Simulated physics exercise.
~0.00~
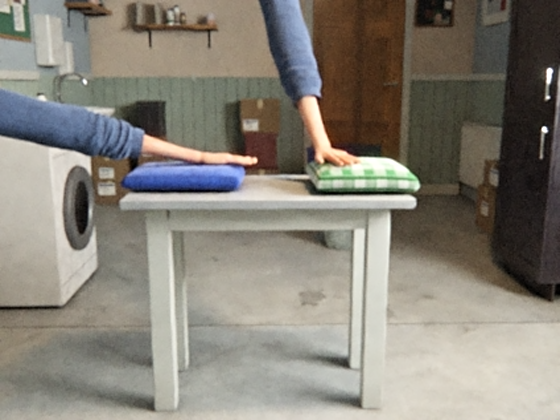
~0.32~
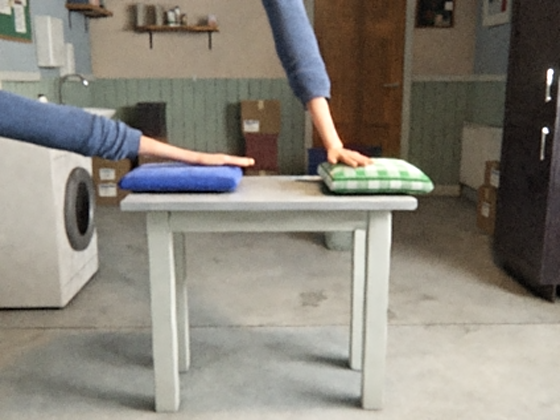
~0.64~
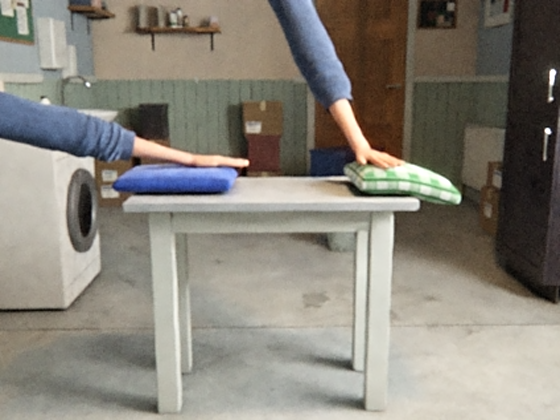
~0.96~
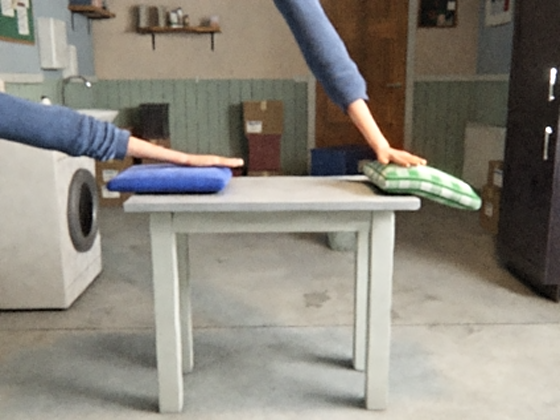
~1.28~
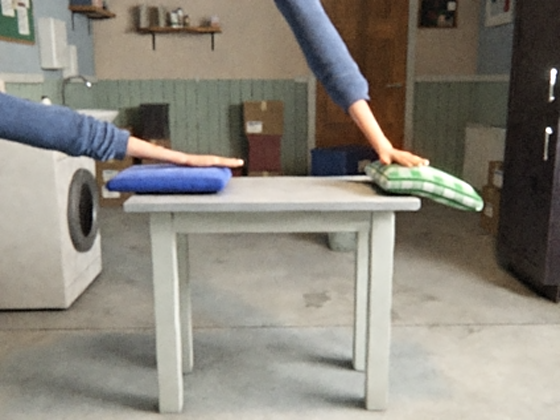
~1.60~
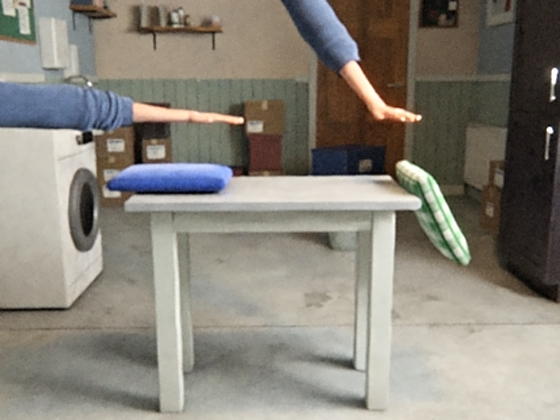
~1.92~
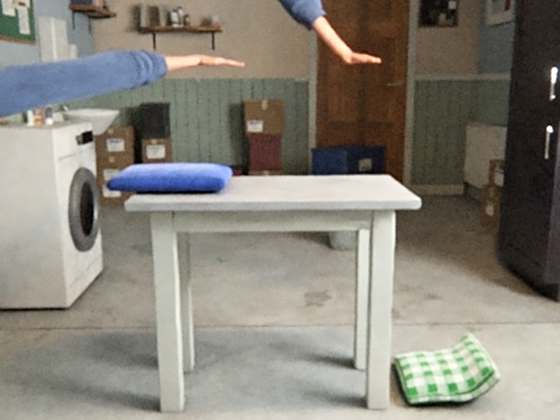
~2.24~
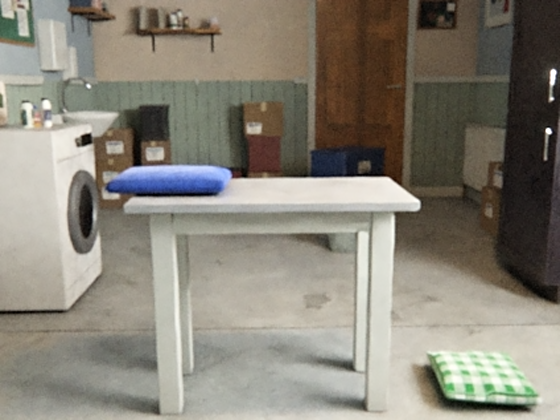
A green checked cushion and a blue pillow lie at opposite ends of a small table, each under the flat hand of a blue-sleeved arm. The hand on the right slides the cushion outward until much of it juts past the right edge, while the pillow shifts slightly left under the other hand. Both hands pause, then lift away. The cushion tips over the end and drops to the concrete floor, landing beside the table leg and ending up flat a little farther right. The blue pillow stays on the tabletop, slightly overhanging the left end.
